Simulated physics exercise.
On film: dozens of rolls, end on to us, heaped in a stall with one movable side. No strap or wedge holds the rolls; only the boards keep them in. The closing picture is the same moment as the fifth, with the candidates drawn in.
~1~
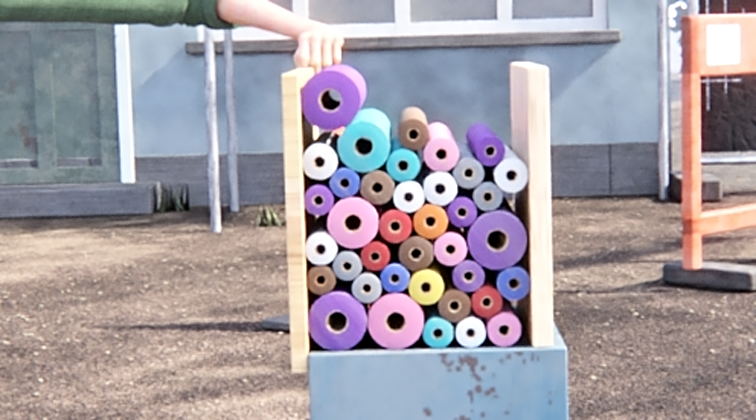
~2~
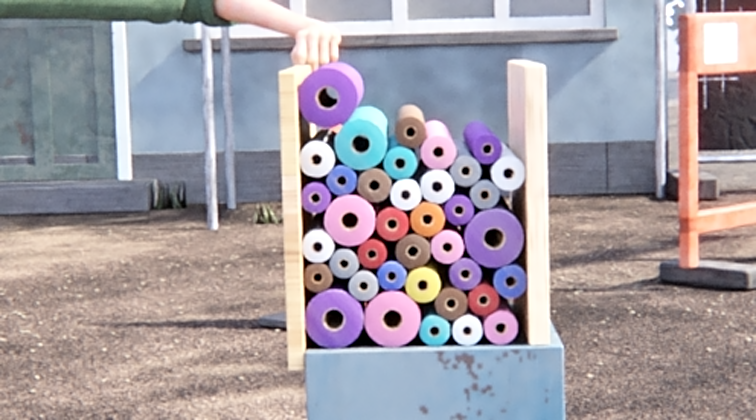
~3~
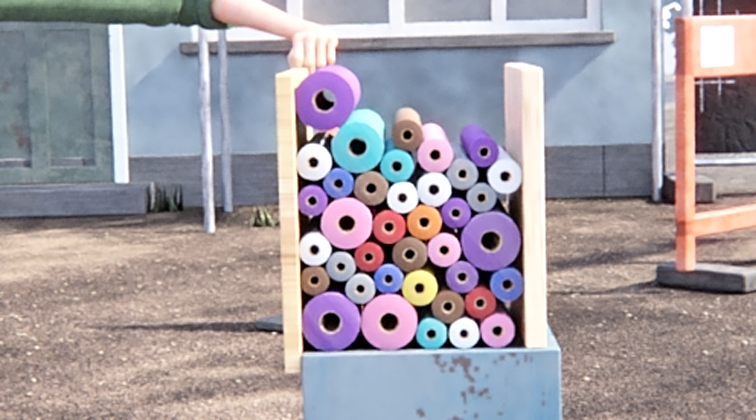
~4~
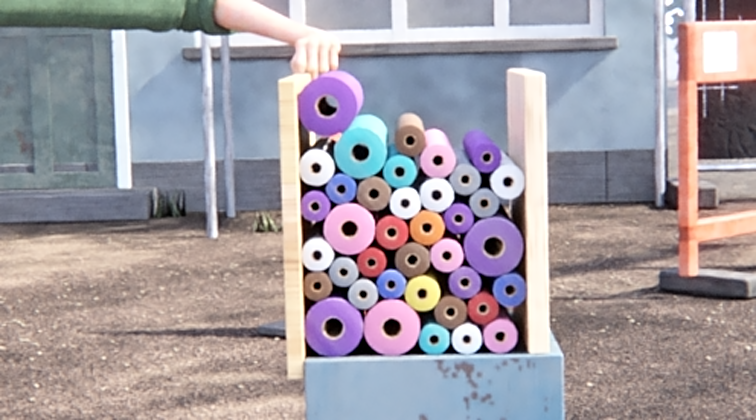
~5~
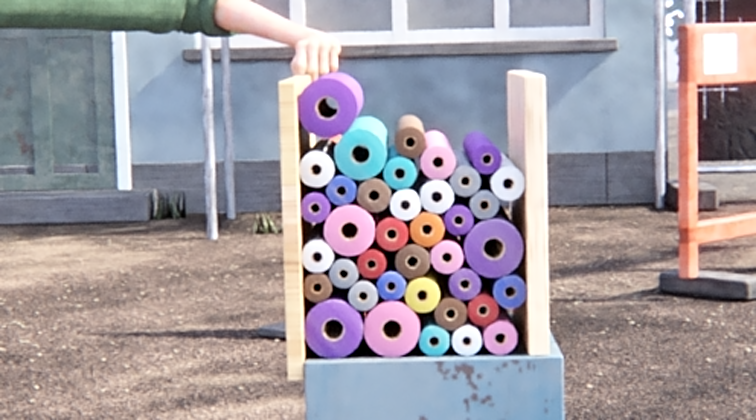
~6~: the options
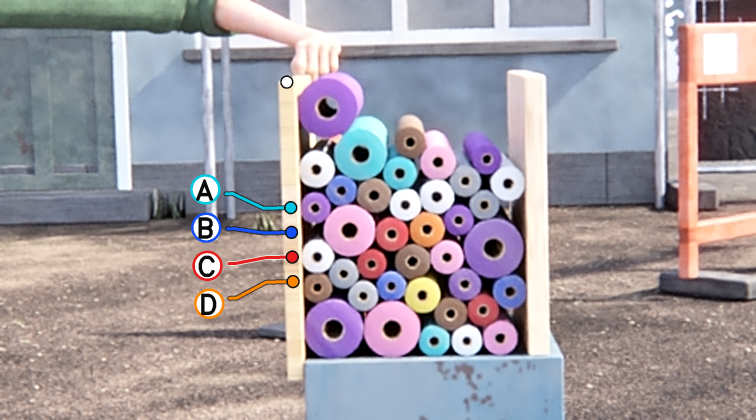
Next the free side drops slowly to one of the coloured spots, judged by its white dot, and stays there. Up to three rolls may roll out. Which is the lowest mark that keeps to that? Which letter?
The lowest mark that will do is B.
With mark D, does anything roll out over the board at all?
Yes.
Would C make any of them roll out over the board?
Yes, at C.
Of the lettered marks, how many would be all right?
Two of the four.
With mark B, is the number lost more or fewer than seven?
Fewer than seven.
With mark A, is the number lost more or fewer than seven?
It loses fewer than seven.
On the marked copy, A at (291, 208); B at (291, 232); C at (292, 257); D at (293, 282); the white dot at (287, 82).
Taking B. A third of the way, top of the board (297, 148).
Two thirds of the way, top of the board (300, 224).
When it is over, top of the board (300, 232), two out over the board.
As for the rest, A one out over the board; C more than three out over the board; D more than three out over the board.
